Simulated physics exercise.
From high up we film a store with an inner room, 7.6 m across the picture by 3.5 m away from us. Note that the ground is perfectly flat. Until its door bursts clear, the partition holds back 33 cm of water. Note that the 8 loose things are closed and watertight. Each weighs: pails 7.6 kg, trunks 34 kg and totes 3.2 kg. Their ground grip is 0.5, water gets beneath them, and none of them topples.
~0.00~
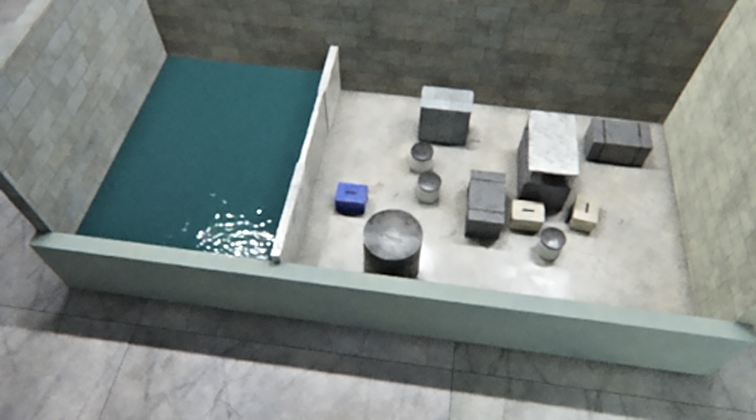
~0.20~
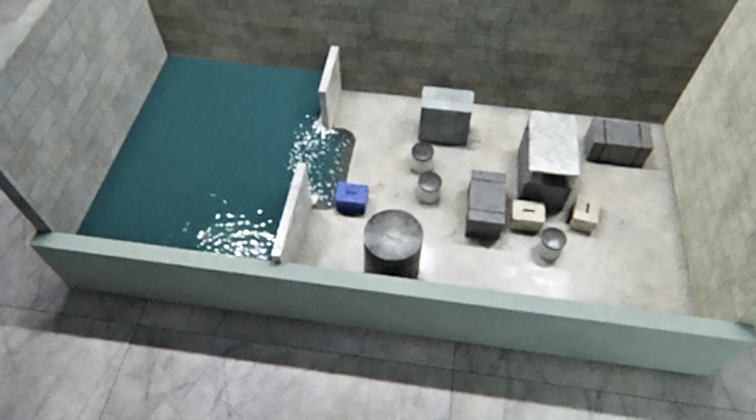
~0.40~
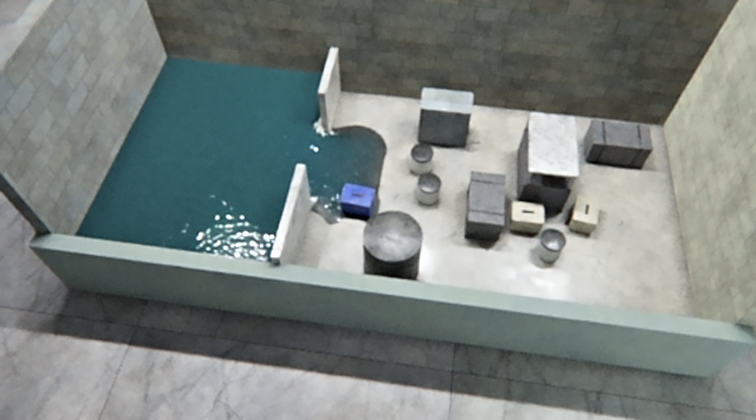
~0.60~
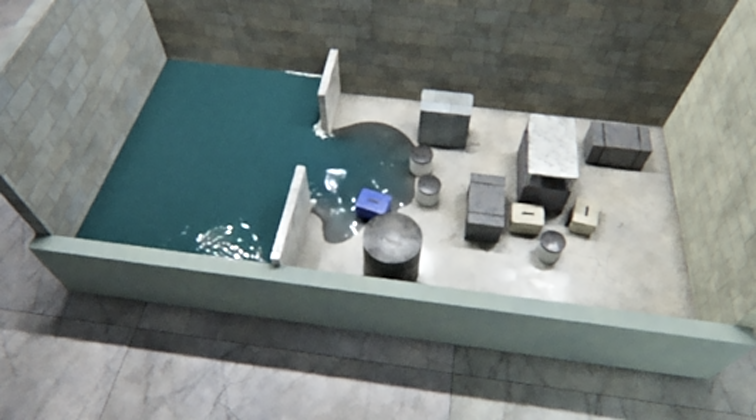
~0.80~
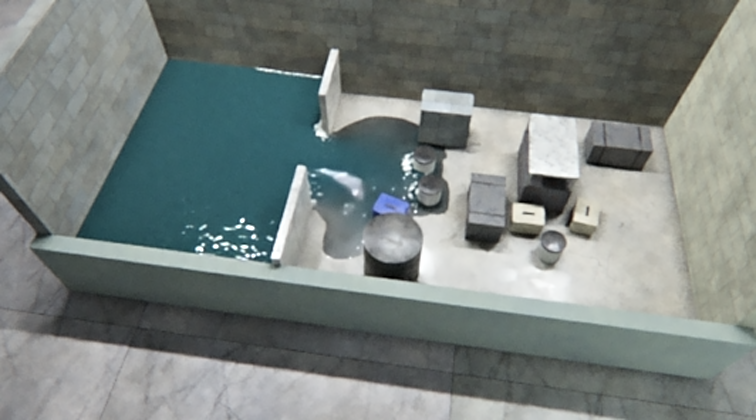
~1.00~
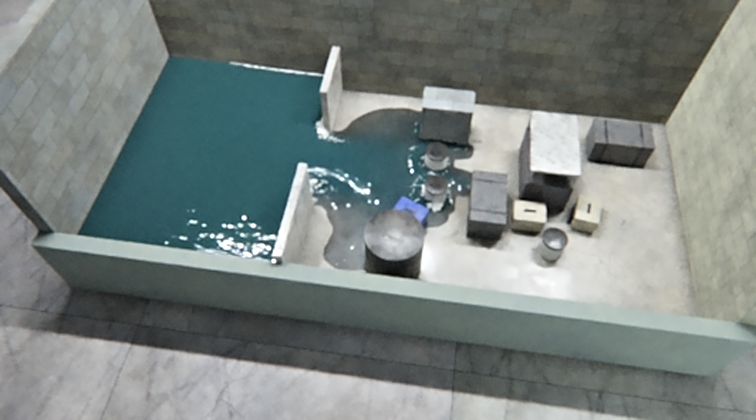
In a walled room, water pours through a partition gap and pushes a blue box rightward.
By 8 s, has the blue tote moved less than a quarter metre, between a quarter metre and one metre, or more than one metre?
Swept well away.
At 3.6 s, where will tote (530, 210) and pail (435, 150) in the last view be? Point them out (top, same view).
Around (579, 220) and (506, 98).
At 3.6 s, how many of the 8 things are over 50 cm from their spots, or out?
5.
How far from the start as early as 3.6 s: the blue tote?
400 cm, give or take.
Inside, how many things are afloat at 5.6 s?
That would be 5 of them.
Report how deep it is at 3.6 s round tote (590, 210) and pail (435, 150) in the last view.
Close to 2 and 16 centimetres.
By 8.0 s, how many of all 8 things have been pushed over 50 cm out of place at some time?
The total is 7.
After 1.6 s the blue tote is near (462, 244), 1.6 m from its start, aground; 1 afloat.
After 3.6 s the blue tote is near (677, 286), 4.1 m from its start, aground; 2 afloat.
After 5.6 s the blue tote is near (668, 214), 4.0 m from its start, afloat; 5 afloat.
After 8.0 s the blue tote is near (604, 174), 3.3 m from its start, afloat; 8 afloat.
